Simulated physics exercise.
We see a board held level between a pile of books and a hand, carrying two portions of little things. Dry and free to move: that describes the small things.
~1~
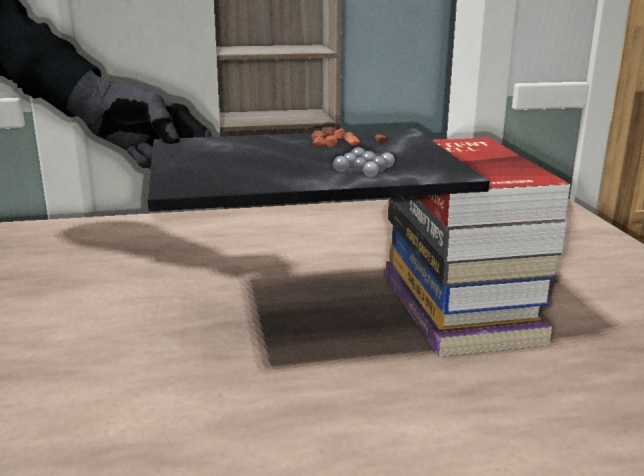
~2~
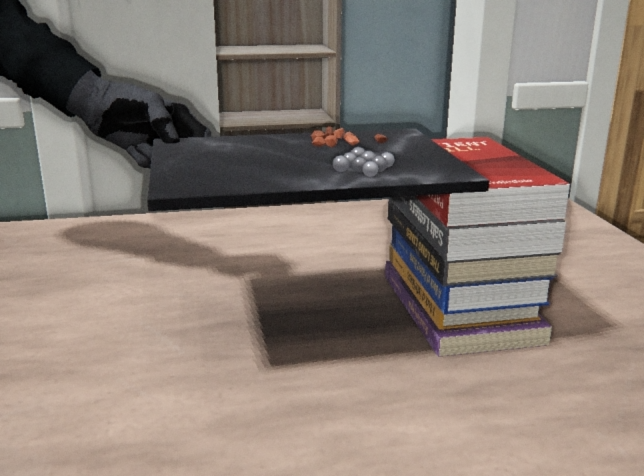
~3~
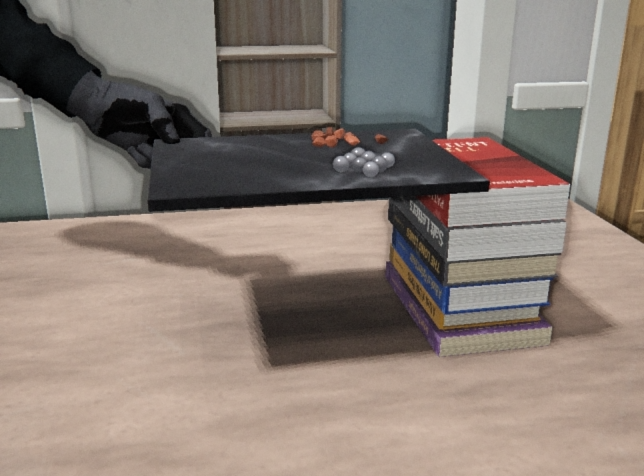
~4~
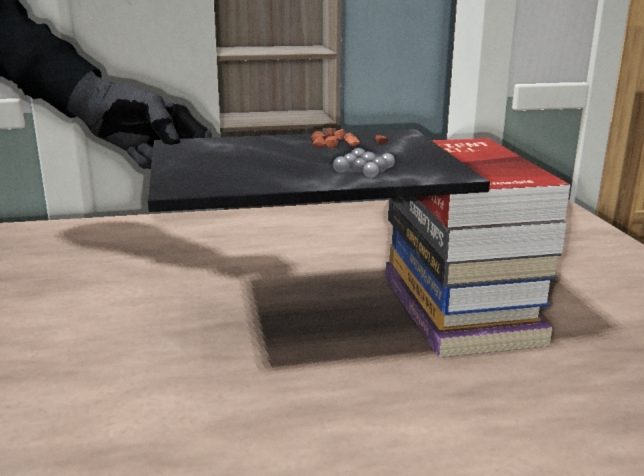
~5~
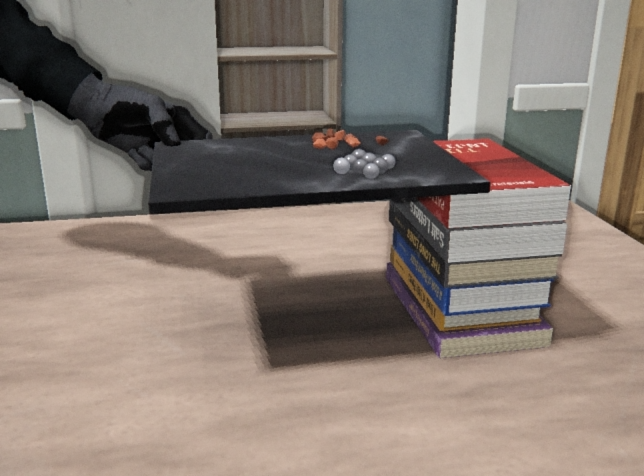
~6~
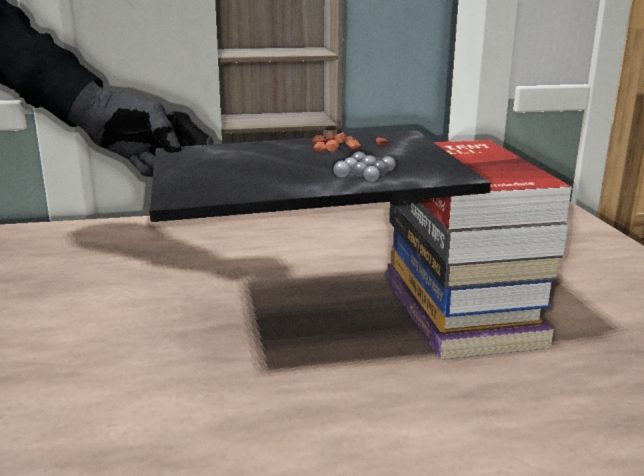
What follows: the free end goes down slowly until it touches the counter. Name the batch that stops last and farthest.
The one going farther is the nearest batch.
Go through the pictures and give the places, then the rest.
In the first picture, held end of the board at (159, 202), level; book pile at (470, 177), tall, over half the board's length; front batch at (360, 165), a few steel balls; back batch at (340, 134), a few bits of crushed brick.
In the second picture, held end of the board at (159, 201), level; back batch at (340, 134).
In the third picture, held end of the board at (159, 202), level; front batch at (360, 165).
In the fourth picture, held end of the board at (160, 202), level; back batch at (340, 135).
In the fifth picture, held end of the board at (160, 205), level; front batch at (361, 166).
In the sixth picture, held end of the board at (161, 212), down by 2°; book pile at (471, 179); front batch at (361, 169), not moving; back batch at (341, 138), not moving.
Then, 0.60 s past the last view, board sloping at 16°; front batch all still on the board; back batch all still on the board.
Then, 1.25 s past the last view, board sloping at 33°; front batch mostly one to two board lengths out; back batch all still on the board.
Then, 2.02 s past the last view, board resting at 40°; front batch mostly more than two board lengths out, about a third gone off the counter; back batch mostly at the foot of the board.
Finally, board resting at 40°; front batch mostly more than two board lengths out, about two thirds gone off the counter; back batch mostly at the foot of the board; the front batch has gone farther.
